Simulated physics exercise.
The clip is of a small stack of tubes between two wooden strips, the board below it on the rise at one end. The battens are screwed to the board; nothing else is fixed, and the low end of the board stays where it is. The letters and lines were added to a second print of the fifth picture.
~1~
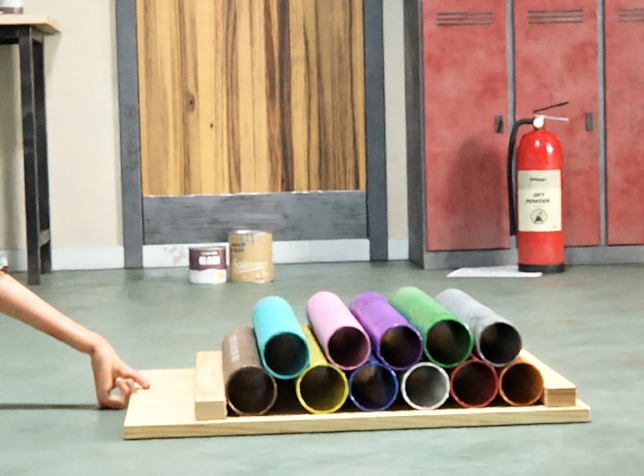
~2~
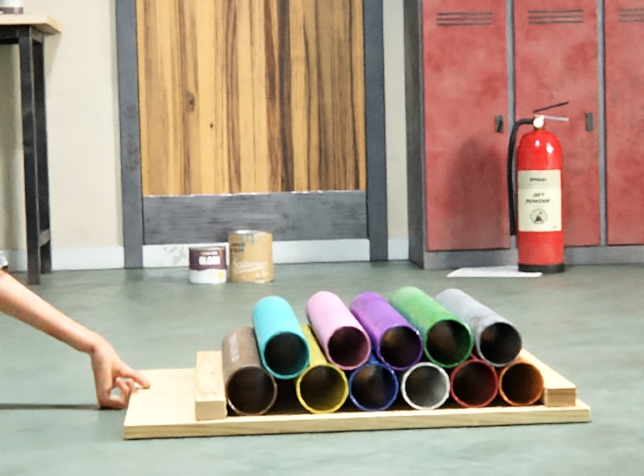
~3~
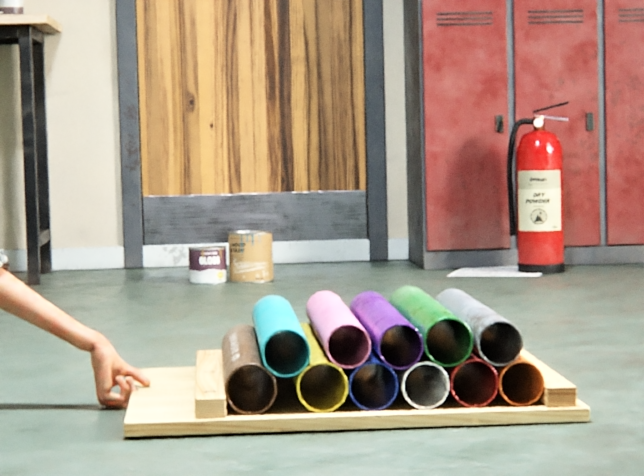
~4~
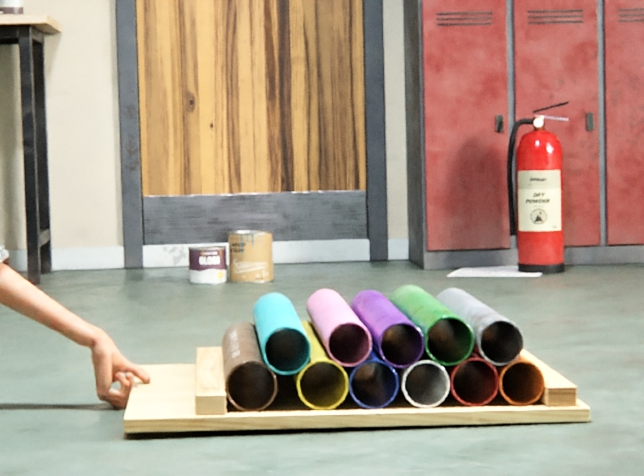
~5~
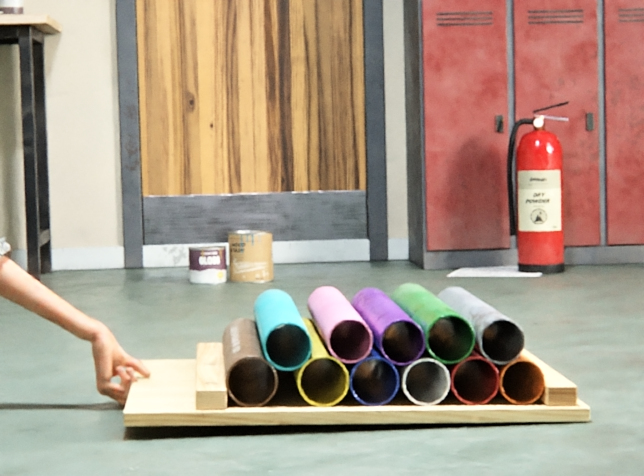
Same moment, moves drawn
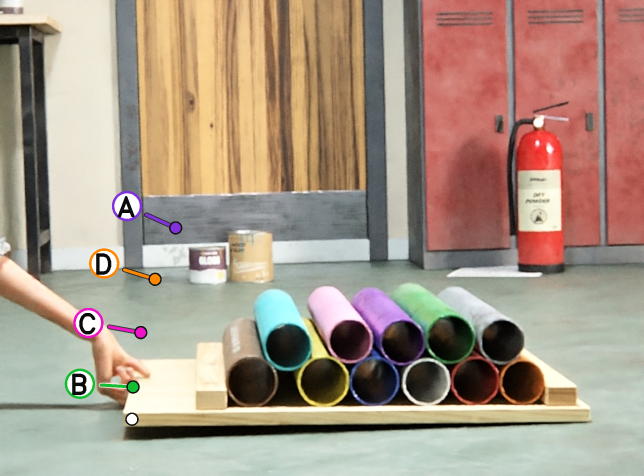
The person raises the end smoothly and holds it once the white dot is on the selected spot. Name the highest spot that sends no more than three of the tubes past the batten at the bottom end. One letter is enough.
No higher than A.
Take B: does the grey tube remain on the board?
The grey tube: Yes.
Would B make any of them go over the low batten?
No, at B.
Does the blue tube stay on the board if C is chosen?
Yes.
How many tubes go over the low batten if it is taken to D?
The count is none.
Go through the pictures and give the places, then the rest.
In the first picture, brown tube (251, 391); yellow tube (322, 388); blue tube (373, 387).
In the second picture, blue tube (373, 387).
In the third picture, board (344, 384); brown tube (251, 389); turquoise tube (286, 353); green tube (449, 342).
In the fourth picture, board (344, 381); brown tube (251, 386); yellow tube (323, 385).
In the fifth picture, board (344, 379); brown tube (252, 382); yellow tube (323, 381).
On the marked copy, A at (176, 228); B at (133, 387); C at (141, 333); D at (155, 279); the white dot at (132, 419).
Following A. Soon after the start, board at 16°.
Later, board at 26°.
In the end, board at 26°, none over the low batten.
As for the rest, B none over the low batten; C none over the low batten; D none over the low batten.
